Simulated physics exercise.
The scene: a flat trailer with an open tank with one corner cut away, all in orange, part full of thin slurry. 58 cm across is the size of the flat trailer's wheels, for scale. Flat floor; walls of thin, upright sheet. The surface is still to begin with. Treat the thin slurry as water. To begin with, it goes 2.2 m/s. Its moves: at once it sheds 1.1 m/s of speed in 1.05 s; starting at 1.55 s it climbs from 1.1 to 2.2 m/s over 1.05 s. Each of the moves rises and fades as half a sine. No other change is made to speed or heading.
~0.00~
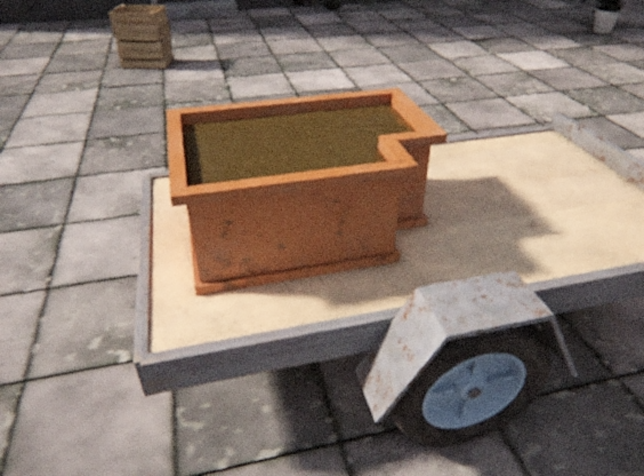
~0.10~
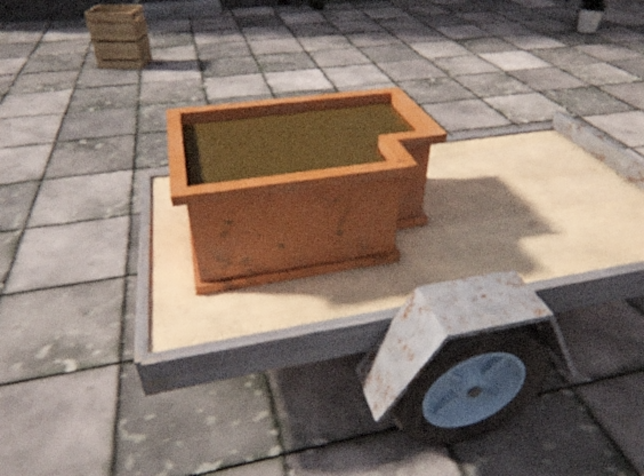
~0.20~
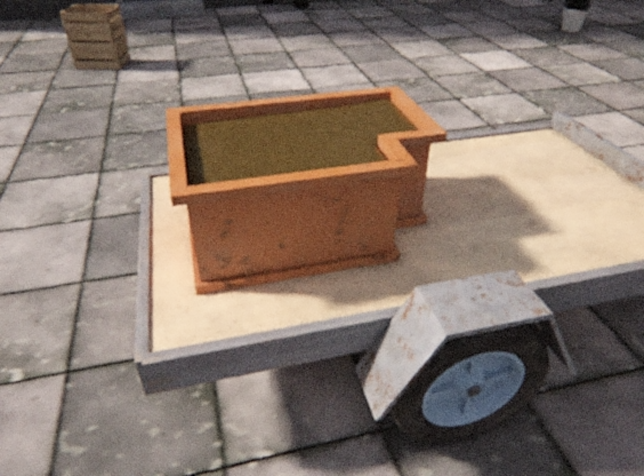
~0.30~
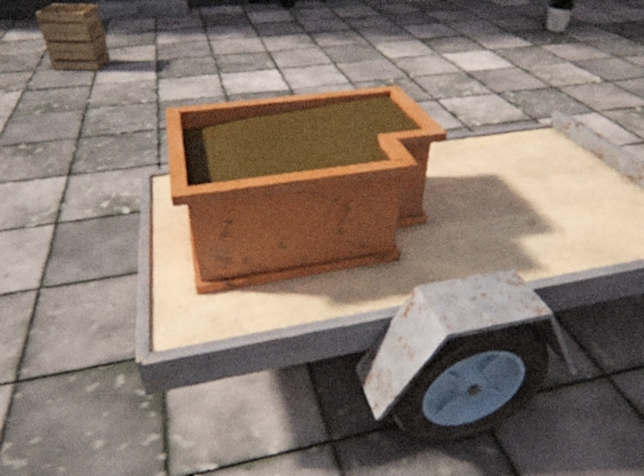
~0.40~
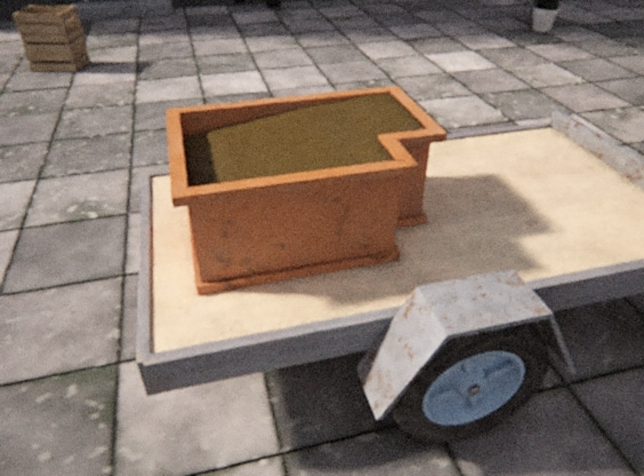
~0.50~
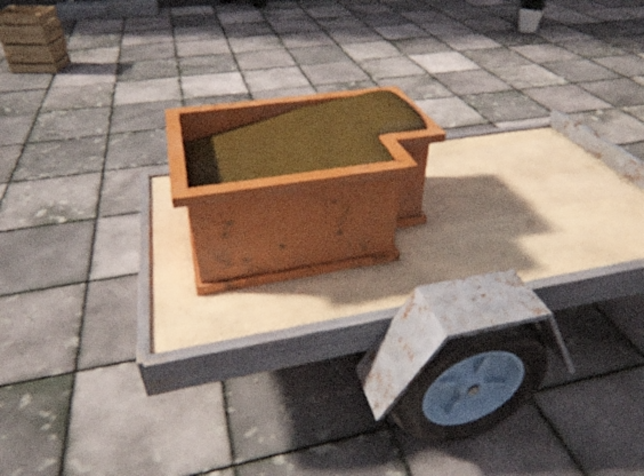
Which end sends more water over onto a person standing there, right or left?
The right end does.
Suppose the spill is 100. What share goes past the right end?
Close to 50 per cent goes that way.
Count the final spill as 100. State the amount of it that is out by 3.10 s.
Roughly 70 per cent by then.
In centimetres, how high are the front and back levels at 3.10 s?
Level: ~ 40 cm in front; 24 cm behind.
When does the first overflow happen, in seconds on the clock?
0.8 s.
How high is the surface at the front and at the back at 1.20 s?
Level, front = 30 cm; level, back = 38 cm.
Then, 1.20 s in, the surface is 30 cm up at the front and 37 cm at the back; 4 per cent is out, over the right end, a little elsewhere.
Then, 2.10 s in, the surface is 30 cm up at the front and 37 cm at the back; 5 per cent is out, over the right end, a little elsewhere.
Then, 3.10 s in, the surface is 41 cm up at the front and 24 cm at the back; 7 per cent is out, over the right end and the left end, a little elsewhere.
Then, 5.59 s in, 9 per cent is out, over the right end and the left end, a little elsewhere; the right end has passed 5 per cent and the left end 2.
